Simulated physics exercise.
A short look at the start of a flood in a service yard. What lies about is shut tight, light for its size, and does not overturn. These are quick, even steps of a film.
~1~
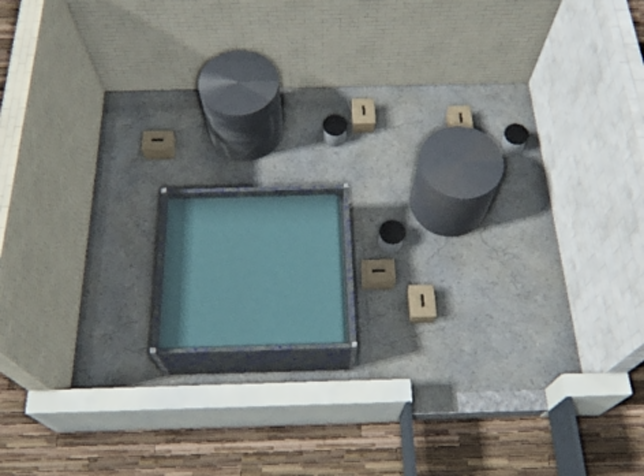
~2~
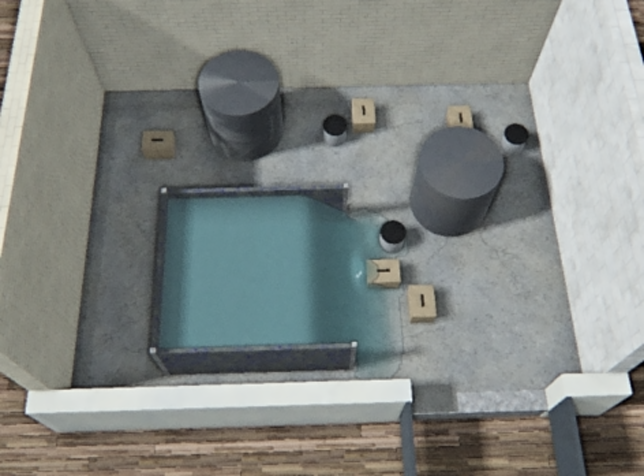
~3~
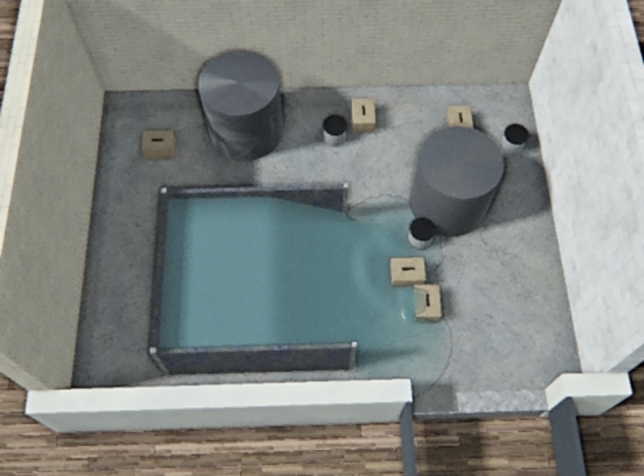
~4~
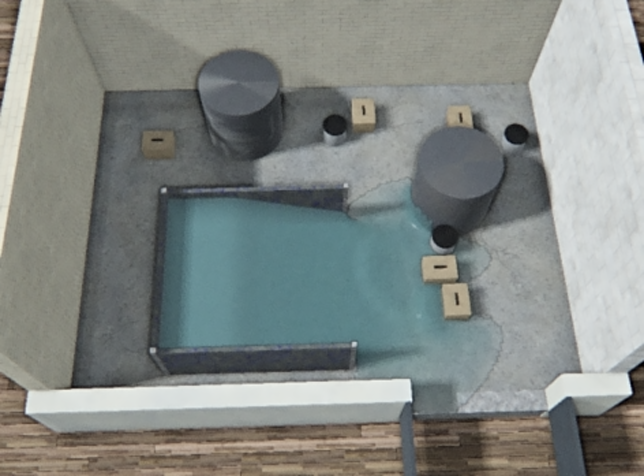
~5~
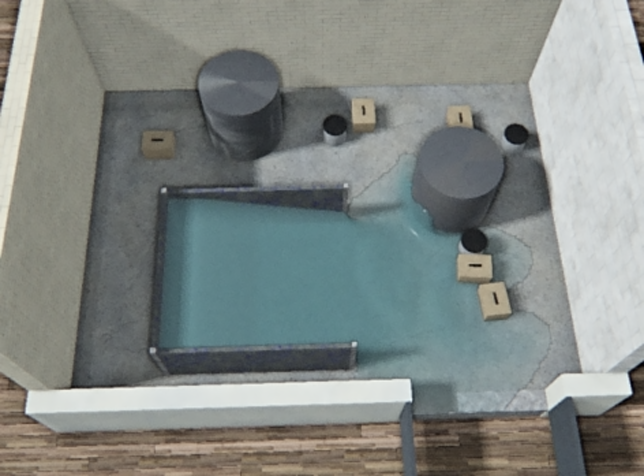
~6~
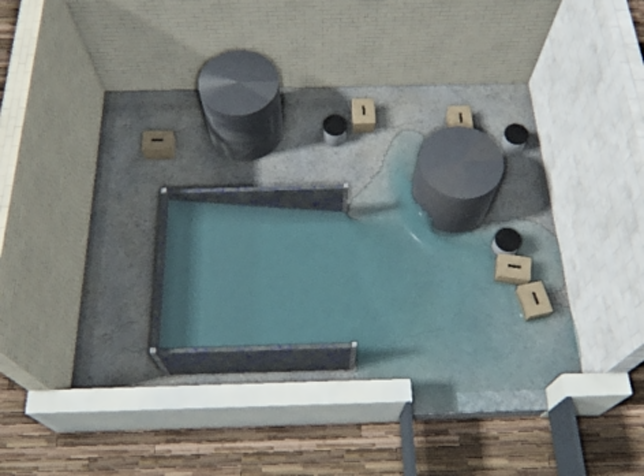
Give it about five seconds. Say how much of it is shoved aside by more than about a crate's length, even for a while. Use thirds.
Share: Two thirds or above.
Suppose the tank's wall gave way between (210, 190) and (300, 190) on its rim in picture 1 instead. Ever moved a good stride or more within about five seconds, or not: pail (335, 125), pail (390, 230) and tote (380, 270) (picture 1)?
In that order: Moved that far, not that far, never so far.
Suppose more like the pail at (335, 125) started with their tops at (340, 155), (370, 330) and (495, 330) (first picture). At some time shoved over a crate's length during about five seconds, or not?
As listed: Shifted that much, shifted that much, pushed that far.
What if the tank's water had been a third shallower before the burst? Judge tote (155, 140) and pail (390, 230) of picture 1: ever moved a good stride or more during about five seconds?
In turn: Under that, yes.
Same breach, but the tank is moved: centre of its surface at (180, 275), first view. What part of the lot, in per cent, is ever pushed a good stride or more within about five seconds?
Roughly 90 per cent.
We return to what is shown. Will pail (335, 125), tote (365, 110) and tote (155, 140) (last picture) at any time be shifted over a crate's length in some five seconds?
In that order: Swept aside, moved that far, not that far.
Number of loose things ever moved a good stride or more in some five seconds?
I count 7.
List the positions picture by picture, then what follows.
The first picture shows a tote at (378, 271), on the bottom; a pail at (392, 232), on the bottom; 0 of 8 have shifted.
The second picture shows a tote at (383, 271), on the bottom, close to its start; a pail at (393, 232), on the bottom; 1 of 8 have shifted.
The third picture shows a tote at (408, 269) rests on the ground, a stride from its start; a pail at (423, 229), on the bottom, a stride from its start; 3 of 8 have shifted.
The fourth picture shows a tote at (440, 267) floats, a stride from its start; a pail at (445, 236), on the bottom, a stride from its start; 3 of 8 have shifted.
The fifth picture shows a tote at (475, 266), afloat, a stride from its start; a pail at (474, 240) floats, a stride from its start; 3 of 8 have shifted.
The sixth picture shows a tote at (514, 267) rests on the ground, far from its start; a pail at (508, 239), afloat, a stride from its start; 3 of 8 have shifted.
A moment on, 3 of 8 are well off their spots; 3 afloat.
Next, 4 of 8 are well off their spots; 3 afloat.
Later, 7 of 8 are well off their spots; 5 afloat.
In the end, 7 of 8 are well off their spots, and 7 have been at some point; 5 afloat.
